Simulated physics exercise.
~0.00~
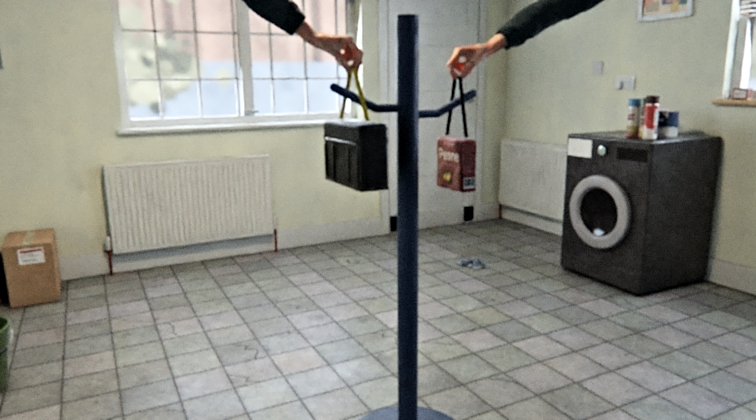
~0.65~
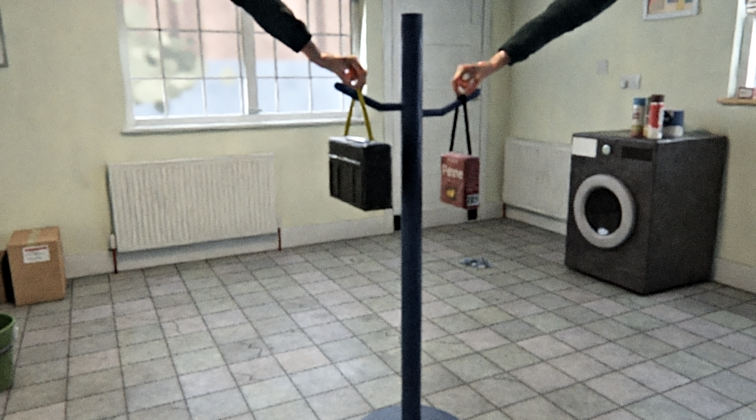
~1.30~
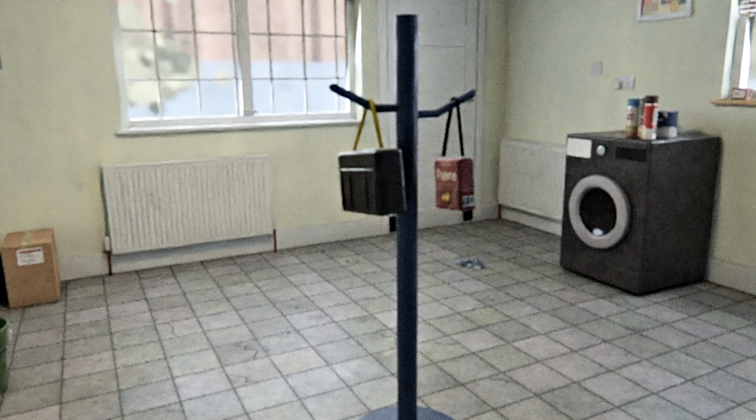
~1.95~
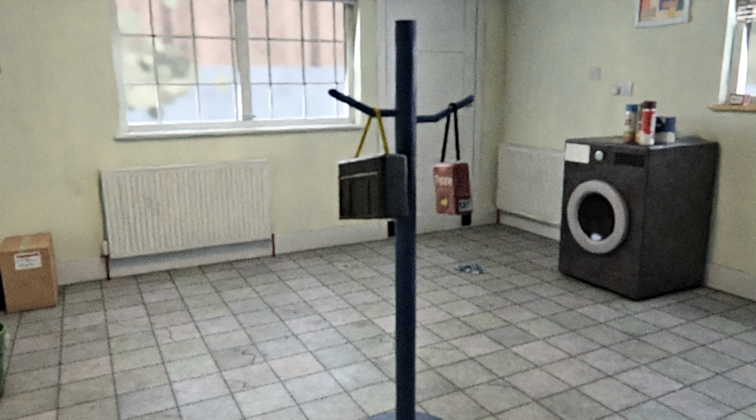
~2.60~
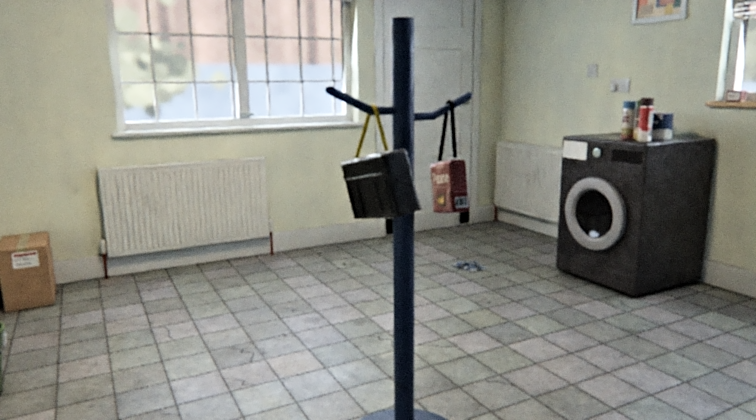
Two hands reach in from the upper left and upper right, holding a black case by a yellow loop and a red pouch by a dark loop beside a dark post with two pegs. The slightly swaying view faces a pale, tiled room with a window and radiator behind, a cardboard box at left and a dark washing machine at right. The hands lower the loops onto the pegs, case on the left, pouch on the right, then let go and withdraw. The case shifts rightward toward the post and both things tilt slightly, but they remain hanging on their pegs.
